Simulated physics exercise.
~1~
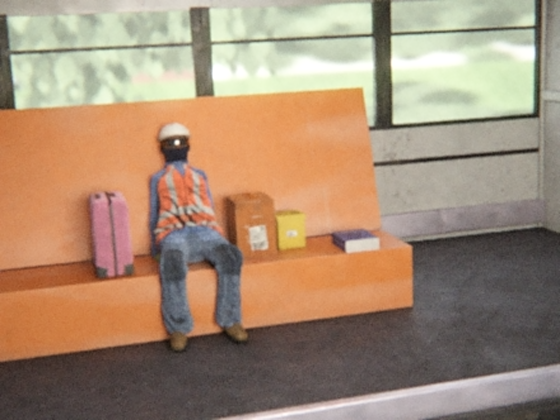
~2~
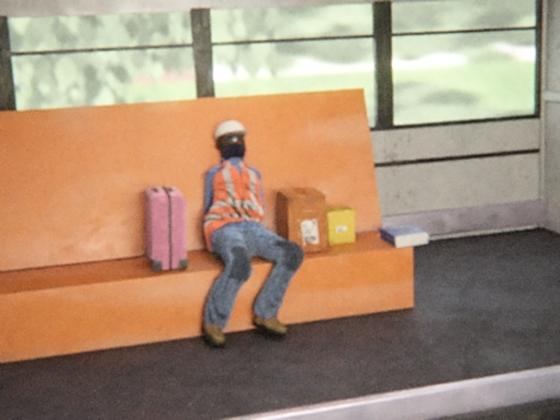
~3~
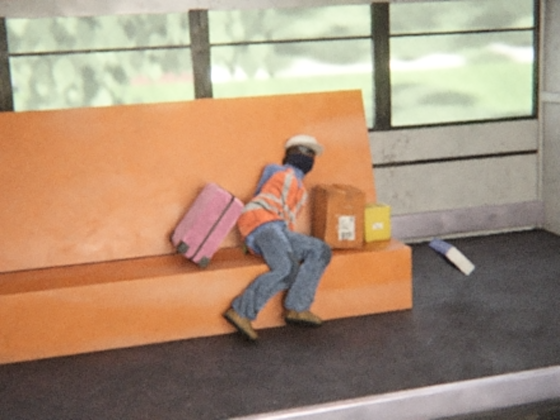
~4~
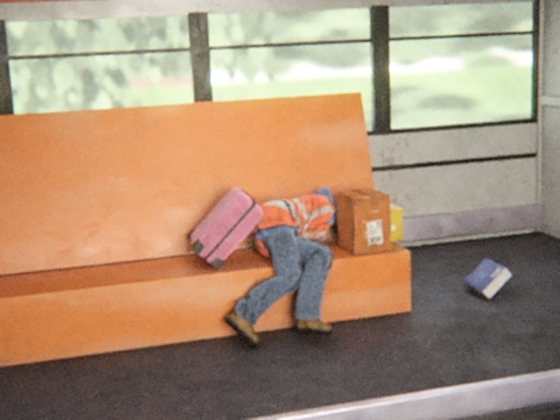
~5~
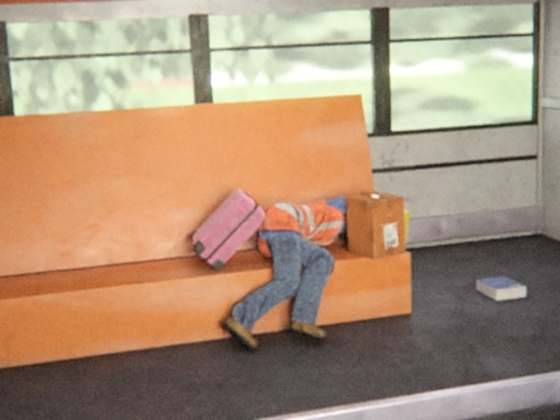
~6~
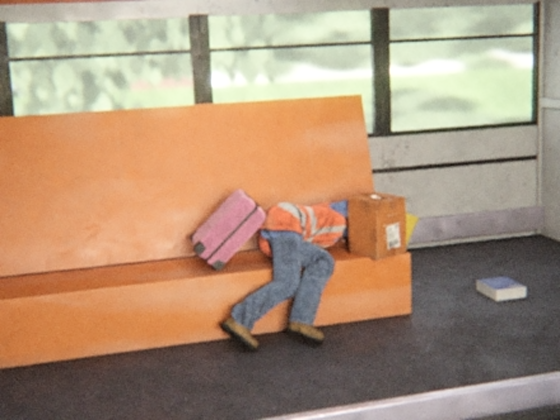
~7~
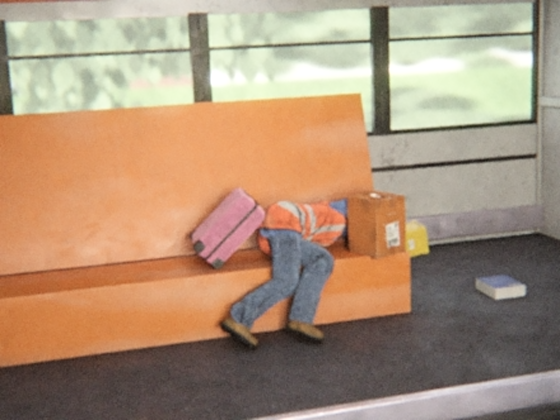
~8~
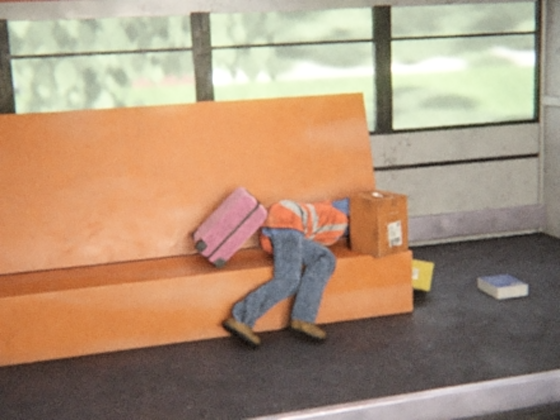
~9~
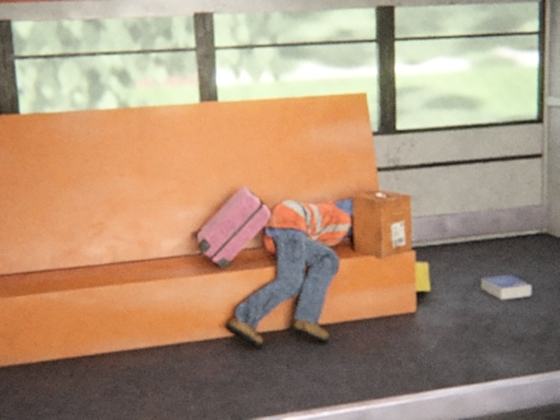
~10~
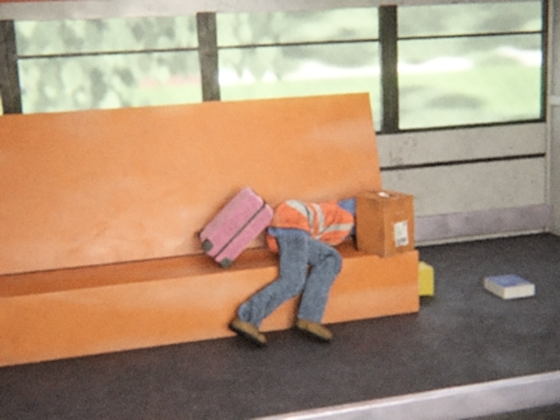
To begin with, a passenger in a white hard hat and orange vest sits slumped on an orange bench, with a pink case to the left and an orange-brown pack, a yellow tub and a blue folder to the right. Everything slides right together, and the folder leaves the bench end, turning over as it drops to the floor. The pink case tips into a lean while the limp passenger topples sideways behind the pack, hips still on the seat. The tub, pushed to the edge, tilts and falls off. Finally, the pack stays upright on the bench, the case leaning.
